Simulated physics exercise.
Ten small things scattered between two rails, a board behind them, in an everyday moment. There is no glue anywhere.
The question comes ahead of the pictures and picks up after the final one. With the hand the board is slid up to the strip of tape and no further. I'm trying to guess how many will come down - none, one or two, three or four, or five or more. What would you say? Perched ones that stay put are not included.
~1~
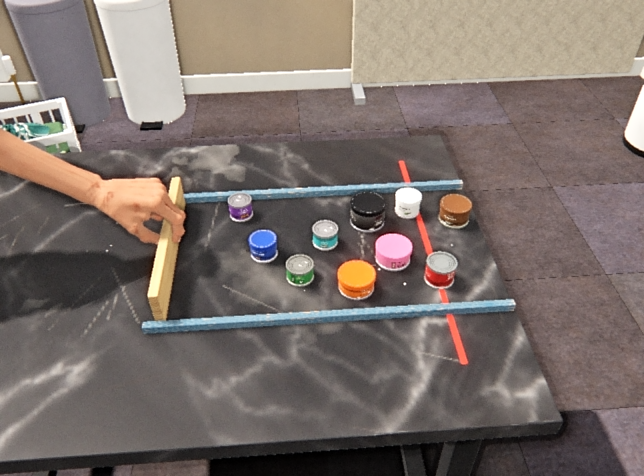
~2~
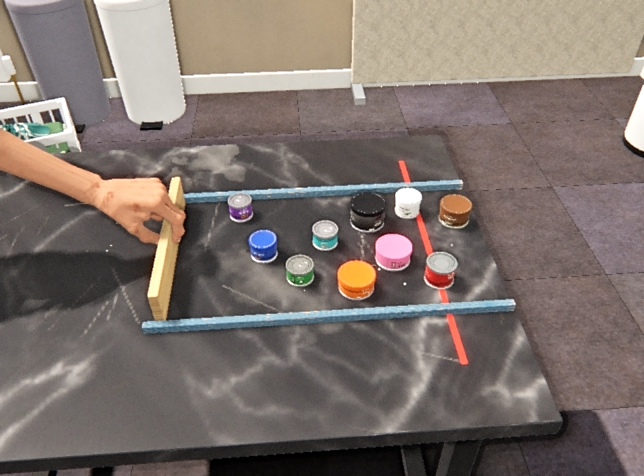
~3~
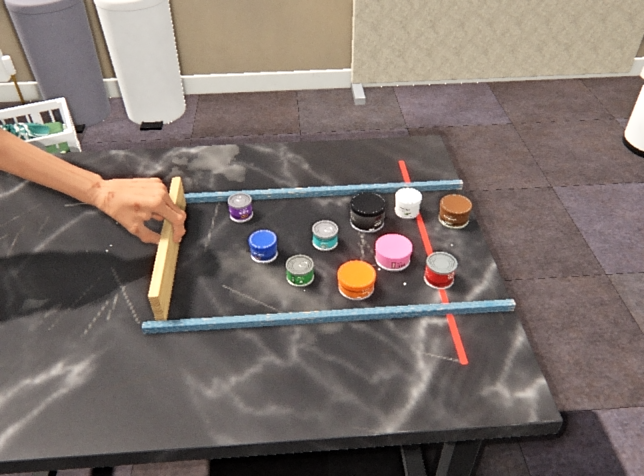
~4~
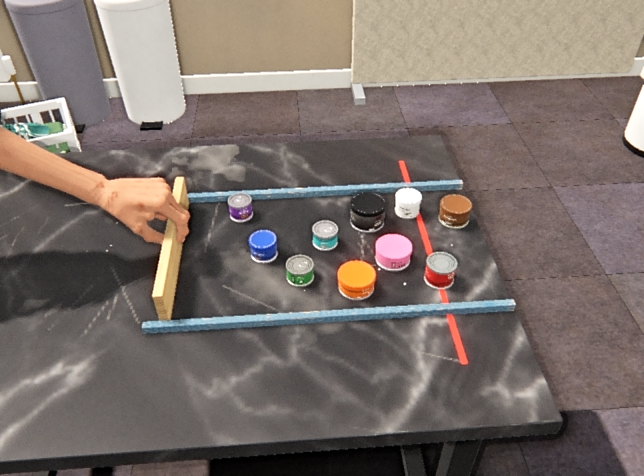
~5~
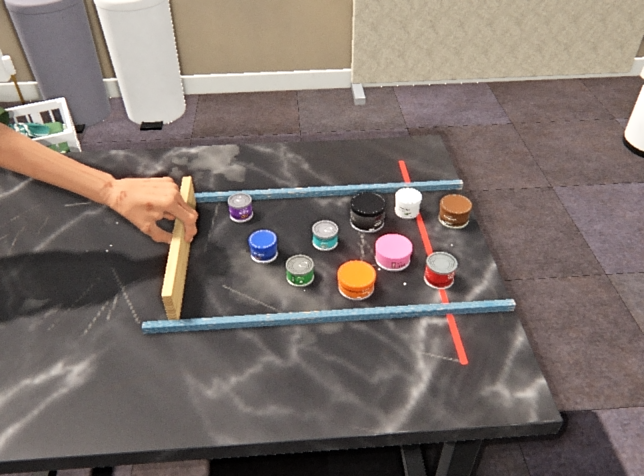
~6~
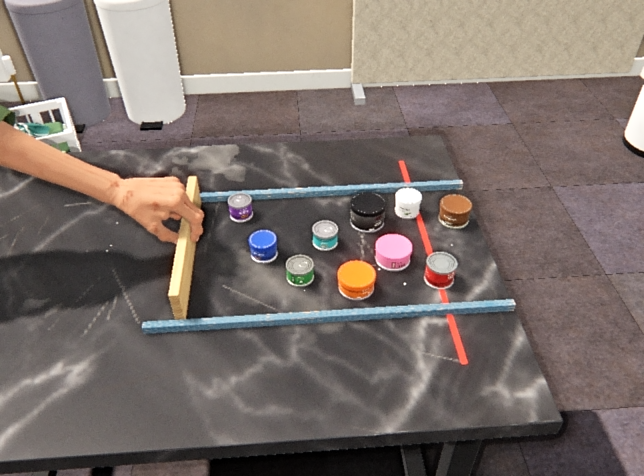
Band: No fallers.
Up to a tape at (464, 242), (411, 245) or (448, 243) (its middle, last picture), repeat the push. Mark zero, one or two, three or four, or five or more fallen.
First 3 or 4, then zero, then three to four.
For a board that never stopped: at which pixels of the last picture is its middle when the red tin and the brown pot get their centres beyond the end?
About (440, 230), and about (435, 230) for the other.
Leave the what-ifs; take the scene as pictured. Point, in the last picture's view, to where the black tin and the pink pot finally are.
Roughly (436, 205); the other one roughly (474, 253).
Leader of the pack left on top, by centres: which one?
I'd go with the brown pot.
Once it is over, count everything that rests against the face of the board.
The figure is 6.
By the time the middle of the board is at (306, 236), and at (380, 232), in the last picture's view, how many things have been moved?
The first number is 4, the next one 8.
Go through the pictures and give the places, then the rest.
Brown pot (455, 211); red tin (440, 271); white tin (408, 203); board (169, 244); tape (427, 244), in the first frame.
Red tin (440, 271); green tin (300, 271), in the second frame.
White tin (408, 204); board (170, 244), in the third frame.
Brown pot (455, 211); turquoise pot (325, 236), in the fourth frame.
Red tin (440, 271); purple tin (241, 208), in the fifth frame.
Brown pot (455, 211); red tin (440, 271); white tin (408, 204); board (187, 243); tape (427, 244), in the sixth frame.
Soon after, none off yet; brown pot at rest near (455, 211); red tin at rest near (440, 271); white tin at rest near (408, 204).
At rest, the number that fall off is zero.
